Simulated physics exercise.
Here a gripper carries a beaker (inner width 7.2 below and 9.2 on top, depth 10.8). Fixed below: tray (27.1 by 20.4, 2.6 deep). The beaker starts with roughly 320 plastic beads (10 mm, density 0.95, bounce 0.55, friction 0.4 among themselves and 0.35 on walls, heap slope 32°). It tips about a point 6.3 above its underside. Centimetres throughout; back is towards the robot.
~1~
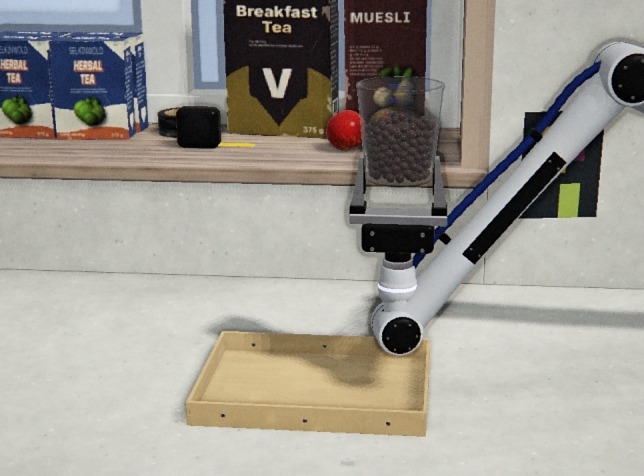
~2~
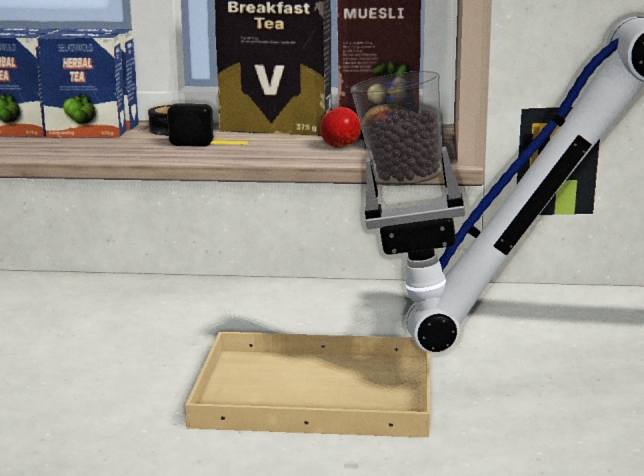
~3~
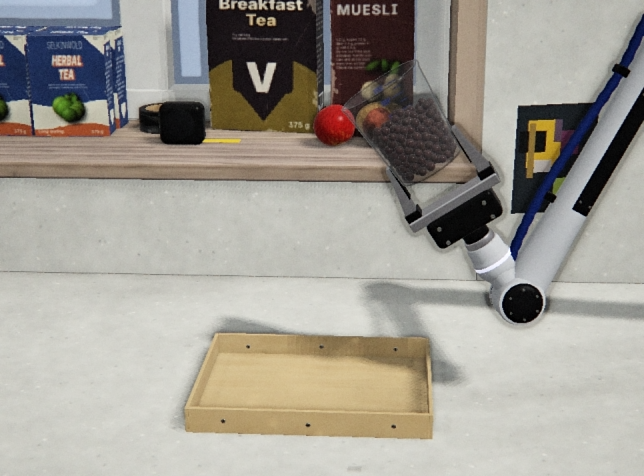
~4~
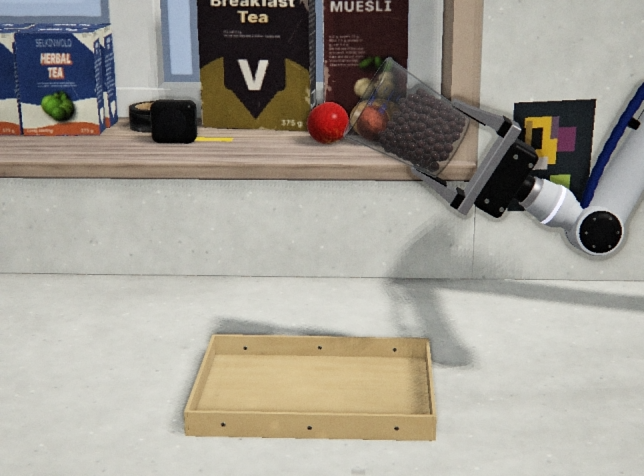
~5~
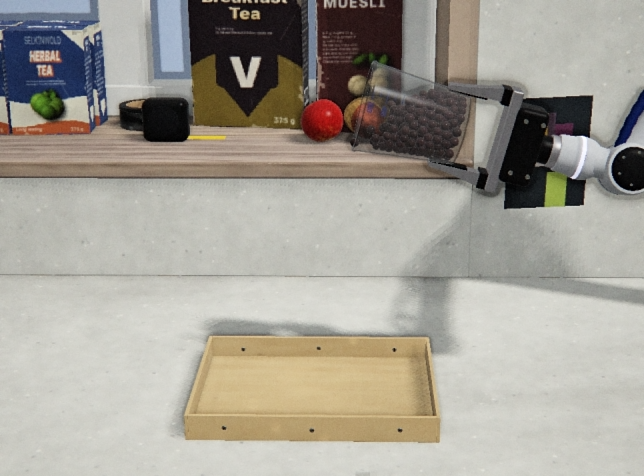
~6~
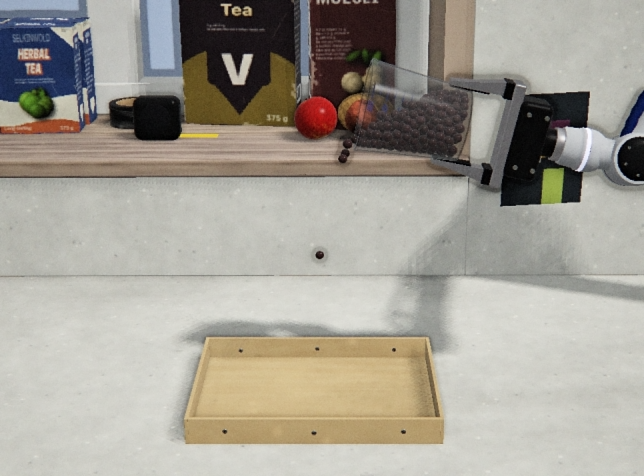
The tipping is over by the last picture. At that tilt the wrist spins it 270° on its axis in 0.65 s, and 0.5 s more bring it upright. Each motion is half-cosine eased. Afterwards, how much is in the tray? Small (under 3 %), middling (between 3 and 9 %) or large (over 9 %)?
Answer: Large; over 9 % of the plastic beads finish in the tray.
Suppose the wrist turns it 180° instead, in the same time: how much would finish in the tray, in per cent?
It would be near 15 per cent.
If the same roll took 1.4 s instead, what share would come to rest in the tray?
Then about 30 per cent.
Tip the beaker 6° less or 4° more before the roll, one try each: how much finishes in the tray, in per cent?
About 5 and 30 per cent.
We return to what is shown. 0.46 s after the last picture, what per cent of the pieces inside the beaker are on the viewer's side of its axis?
About 65 per cent.
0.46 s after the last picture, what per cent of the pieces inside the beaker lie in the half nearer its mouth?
About 40 per cent.
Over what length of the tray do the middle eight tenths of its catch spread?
Some 18 cm.
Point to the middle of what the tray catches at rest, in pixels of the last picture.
Around (272, 397).
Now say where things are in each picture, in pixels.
In the first frame, beaker middle at (400, 133), upright; upper third of the load around (398, 130), from x 370 to 430, top at y 115; 319 in the beaker.
In the second frame, beaker middle at (402, 130), tipped 9°; upper third of the load around (405, 128), from x 370 to 435, top at y 115.
In the third frame, beaker middle at (407, 127), tipped 33°; upper third of the load around (416, 123), from x 375 to 455, top at y 100.
In the fourth frame, beaker middle at (410, 123), tipped 60°; upper third of the load around (425, 114), from x 380 to 460, top at y 95.
In the fifth frame, beaker middle at (413, 118), tipped 76°; upper third of the load around (432, 109), from x 355 to 465, top at y 95.
In the sixth frame, beaker middle at (415, 115), tipped 78°; upper third of the load around (438, 110), from x 320 to 465, top at y 95; 316 in the beaker, 3 in flight or on a rim.
Then, 0.46 s after the last picture, tipped 78°, highest piece 36 above the table; 292 in the beaker, 8 in the tray, 19 in flight or on a rim.
Then, 0.92 s after the last picture, tipped 34°, highest piece 36 above the table; 257 in the beaker, 48 in the tray, 3 on the table or floor, 11 in flight or on a rim.
Then, 1.35 s after the last picture, upright, highest piece 36 above the table; 257 in the beaker, 56 in the tray, 6 on the table or floor.
Then, 2.05 s after the last picture, upright, highest piece 35 above the table; 257 in the beaker, 56 in the tray, 6 on the table or floor.
Final count, 257 in the beaker, 56 in the tray, 6 on the table or floor. That is 18 % in the tray.
